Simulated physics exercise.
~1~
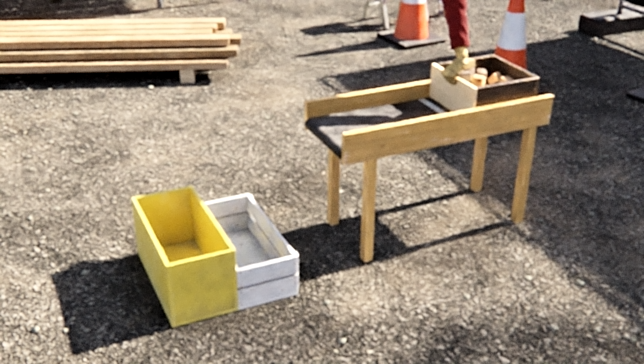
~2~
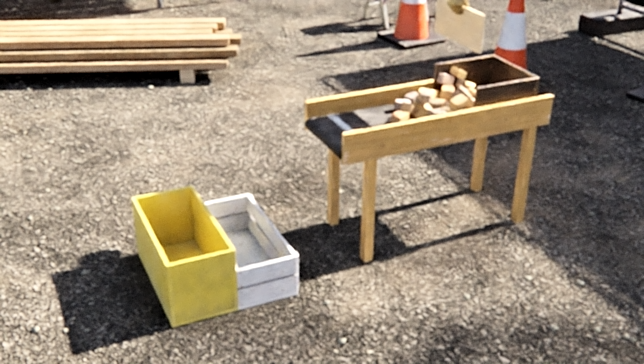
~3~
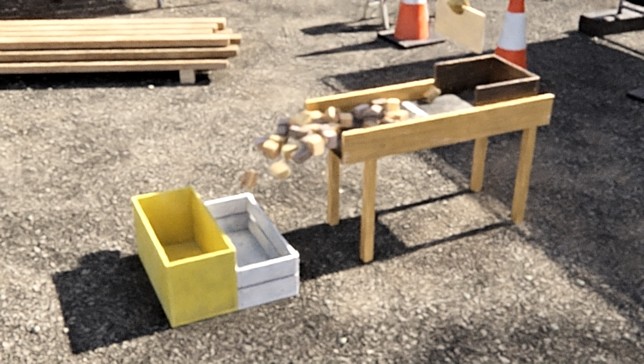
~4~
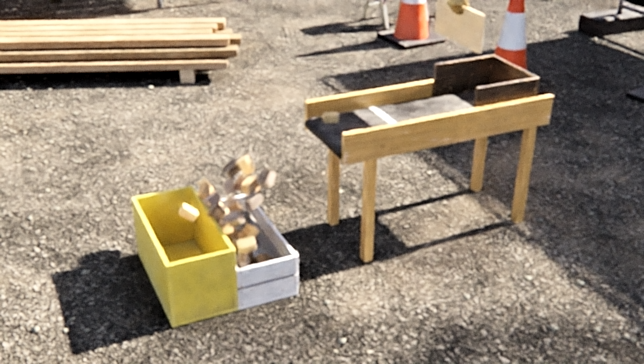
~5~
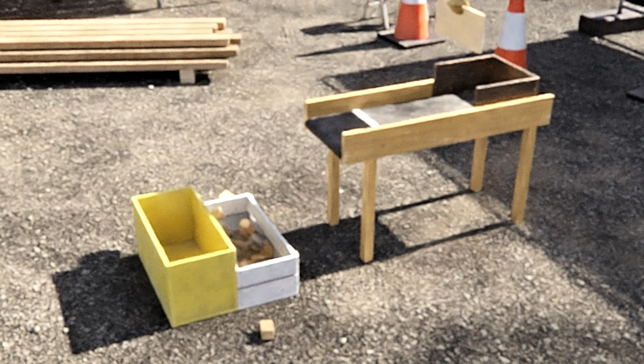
A pale wooden gate lifts away from a black pen at the right end of a raised conveyor on sunlit gravel. The heap of timber offcuts behind it spills out and rides left along the dark belt. A white stripe travels with them as the first pieces tumble off the left end. The rest follow in a loose cluster, dropping towards the white bin, with one piece over the yellow tote beside it. Finally the belt is clear, most of the offcuts lie in the white bin, and a single block is visible on the gravel in front.
